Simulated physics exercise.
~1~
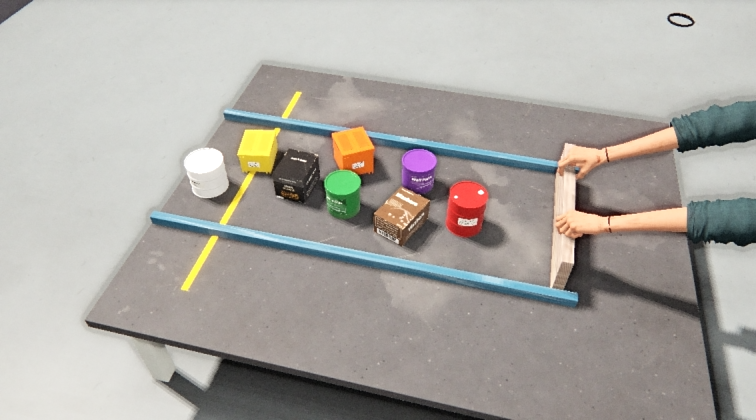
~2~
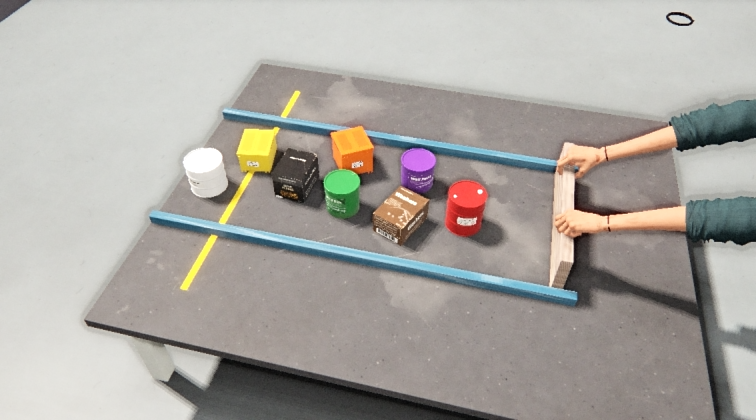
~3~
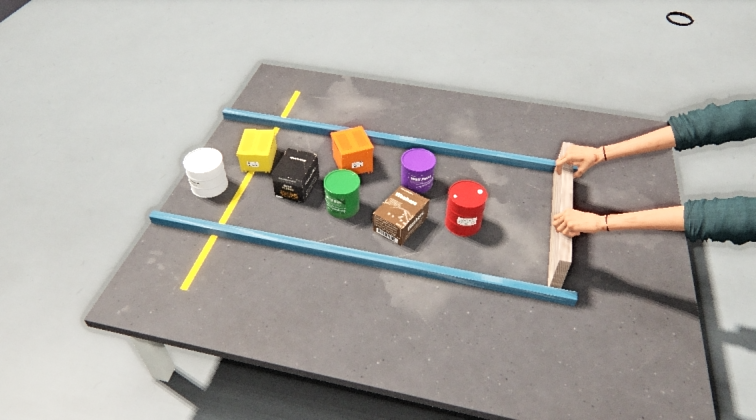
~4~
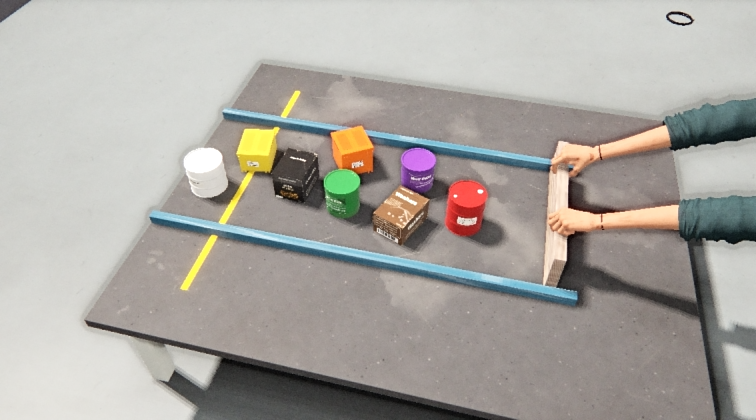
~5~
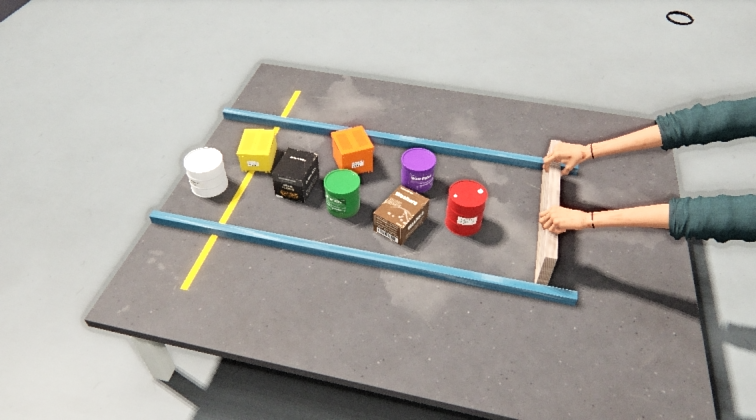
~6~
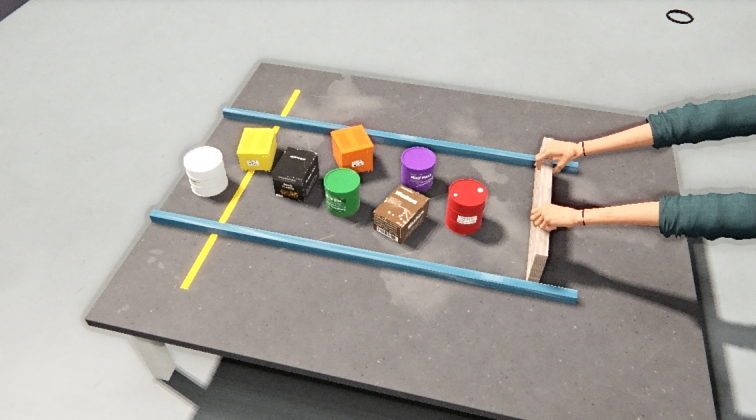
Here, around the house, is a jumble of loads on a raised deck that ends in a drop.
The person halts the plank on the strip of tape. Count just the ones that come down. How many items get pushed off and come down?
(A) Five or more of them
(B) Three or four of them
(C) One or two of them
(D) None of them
One or two of them.
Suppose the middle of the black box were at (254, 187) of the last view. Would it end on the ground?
Placed like that, it is still there afterwards.
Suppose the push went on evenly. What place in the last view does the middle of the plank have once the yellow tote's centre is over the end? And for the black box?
Points: About (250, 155) and about (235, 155).
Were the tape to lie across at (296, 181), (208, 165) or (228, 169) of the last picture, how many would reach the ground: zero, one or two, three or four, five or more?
In the order of the places given: None; 5 or more; three to four.
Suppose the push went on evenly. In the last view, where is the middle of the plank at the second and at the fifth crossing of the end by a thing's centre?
At roughly (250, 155), then roughly (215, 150).
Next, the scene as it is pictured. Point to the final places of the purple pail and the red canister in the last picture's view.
Result: One about (244, 142), other about (230, 160).
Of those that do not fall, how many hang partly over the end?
I'd say 3 of them.
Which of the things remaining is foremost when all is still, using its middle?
That one's the yellow tote.
A little later, none off yet; white canister at rest near (206, 172); yellow tote at rest near (258, 150); black box at rest near (296, 174).
Next, none off yet; white canister at rest near (206, 172); yellow tote at rest near (258, 150); black box shifted a little near (280, 171).
Later still, none off yet; white canister moving near (205, 171); yellow tote shifted a little near (244, 143); black box shifted about its own width near (250, 164).
When it is over, the number that fall off is one or two; down, white canister.
